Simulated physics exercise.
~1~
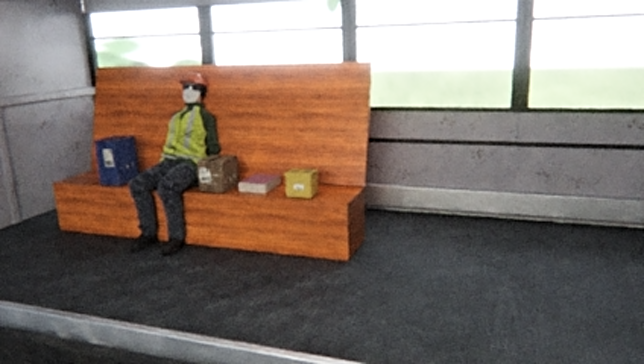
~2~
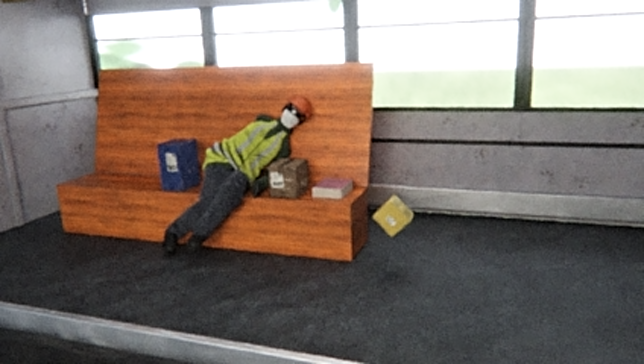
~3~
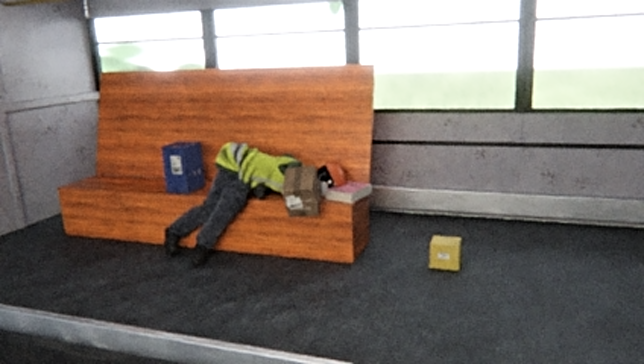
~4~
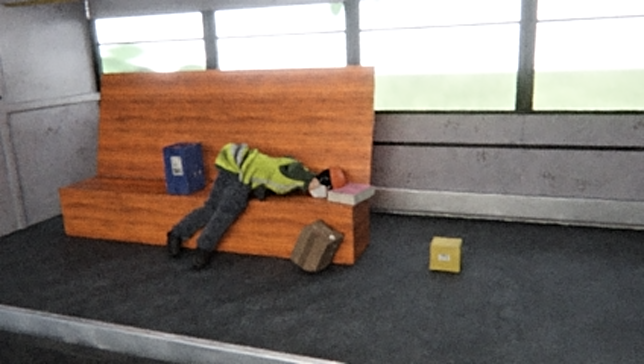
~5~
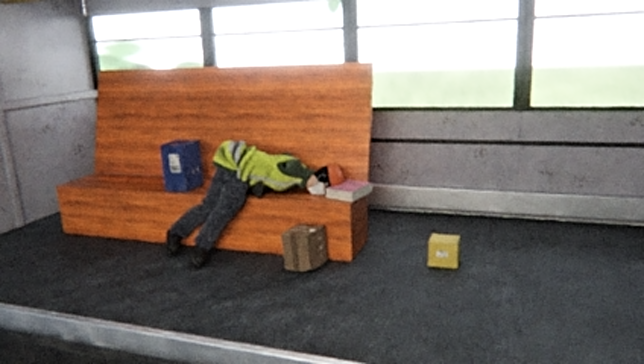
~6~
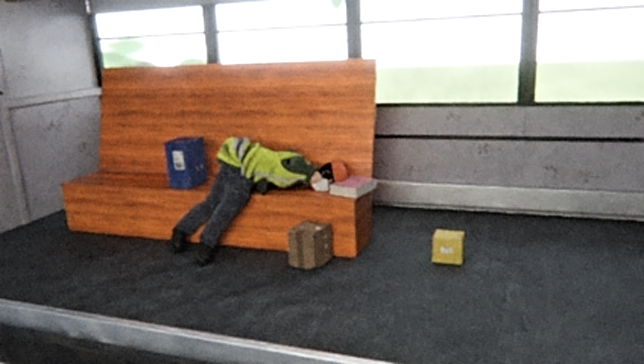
A seated passenger slumps right across the bench as the yellow and brown boxes fall off.
